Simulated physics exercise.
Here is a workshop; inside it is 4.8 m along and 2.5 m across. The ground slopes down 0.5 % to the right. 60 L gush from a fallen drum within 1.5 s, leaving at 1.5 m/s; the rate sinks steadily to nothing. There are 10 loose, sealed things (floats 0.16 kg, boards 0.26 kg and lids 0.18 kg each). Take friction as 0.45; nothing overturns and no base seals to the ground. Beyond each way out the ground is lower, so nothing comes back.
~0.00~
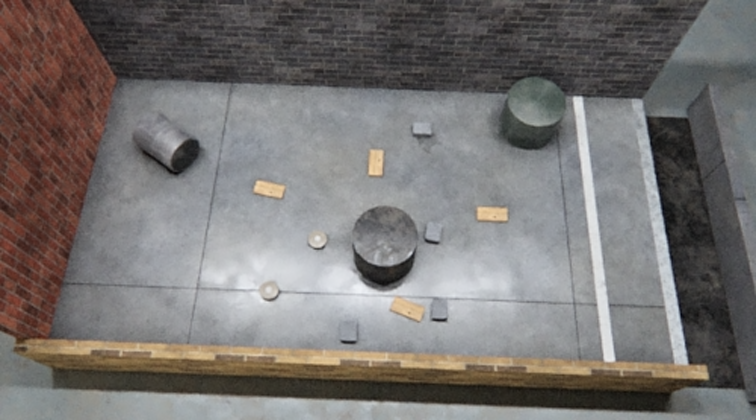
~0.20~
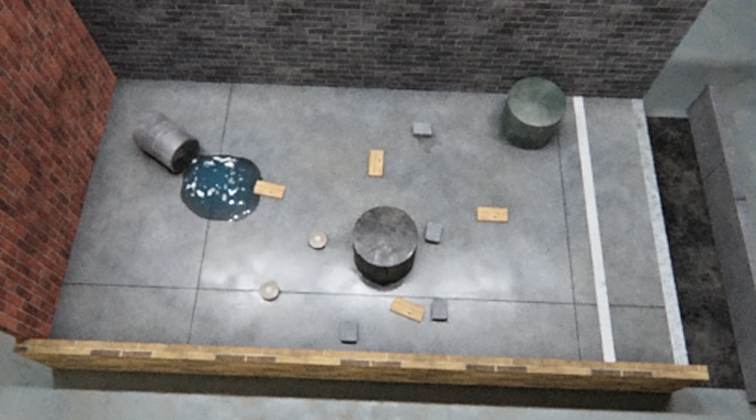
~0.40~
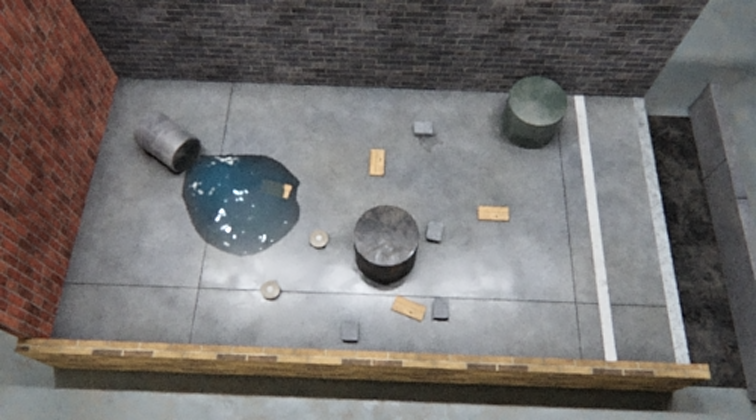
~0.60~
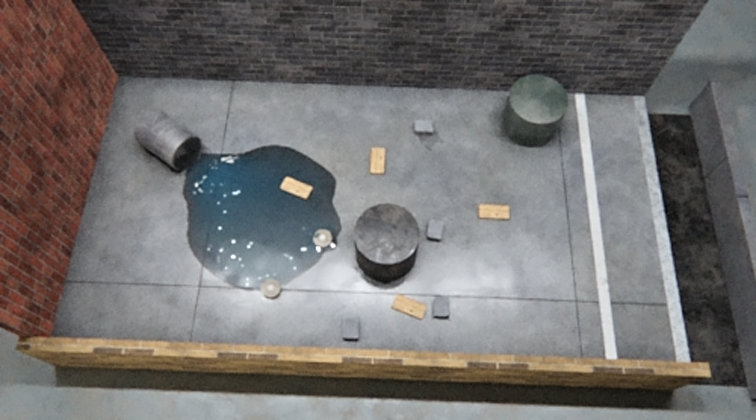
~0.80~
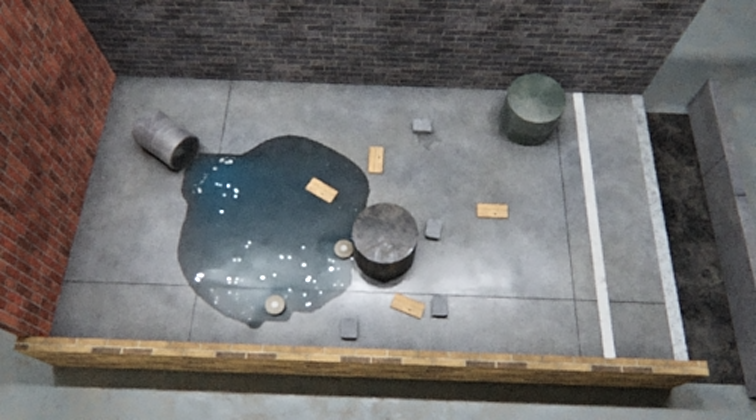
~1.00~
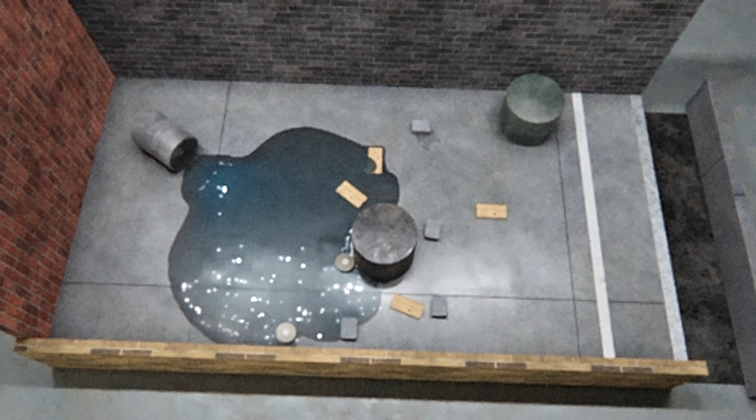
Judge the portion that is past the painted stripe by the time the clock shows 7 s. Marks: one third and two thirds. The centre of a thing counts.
It is between one and two thirds.
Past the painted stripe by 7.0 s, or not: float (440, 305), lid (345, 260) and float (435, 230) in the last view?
In that order: Not past, beyond, short.
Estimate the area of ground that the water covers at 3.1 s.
Some 5.0 m2.
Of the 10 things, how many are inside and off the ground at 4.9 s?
At that moment 2.
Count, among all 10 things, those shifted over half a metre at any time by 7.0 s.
8 of them.
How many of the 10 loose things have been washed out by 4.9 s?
1 of them.
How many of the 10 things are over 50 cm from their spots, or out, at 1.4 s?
By then 3.
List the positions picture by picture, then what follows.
A board at (269, 189) rests on the ground; a lid at (269, 290) rests on the ground; 0.0 m2 under water; 0 of 10 have shifted, in the first frame.
A board at (269, 189) rests on the ground; a lid at (269, 290) rests on the ground; water covers 0.3 m2; 0 of 10 have shifted, in the second frame.
A board at (275, 188) rests on the ground, 4 cm from its start; a lid at (270, 290), on the bottom; water covers 0.7 m2; 0 of 10 have shifted, in the third frame.
A board at (296, 188), afloat, 22 cm from its start; a lid at (271, 288) rests on the ground; water covers 1.3 m2; 1 of 10 have shifted, in the fourth frame.
A board at (322, 190) floats, 45 cm from its start; a lid at (275, 305) rests on the ground, 15 cm from its start; 2.0 m2 under water; 3 of 10 have shifted, in the fifth frame.
A board at (352, 194), afloat, 72 cm from its start; a lid at (286, 332) rests on the ground, 39 cm from its start; water covers 2.7 m2; 3 of 10 have shifted, in the sixth frame.
After 1.4 s 0 of 10 are over the mark; 5 afloat.
After 3.1 s 1 of 10 are over the mark; 4 afloat.
After 4.9 s 4 of 10 are over the mark; 2 afloat.
After 7.0 s 5 of 10 are over the mark; 0 afloat.
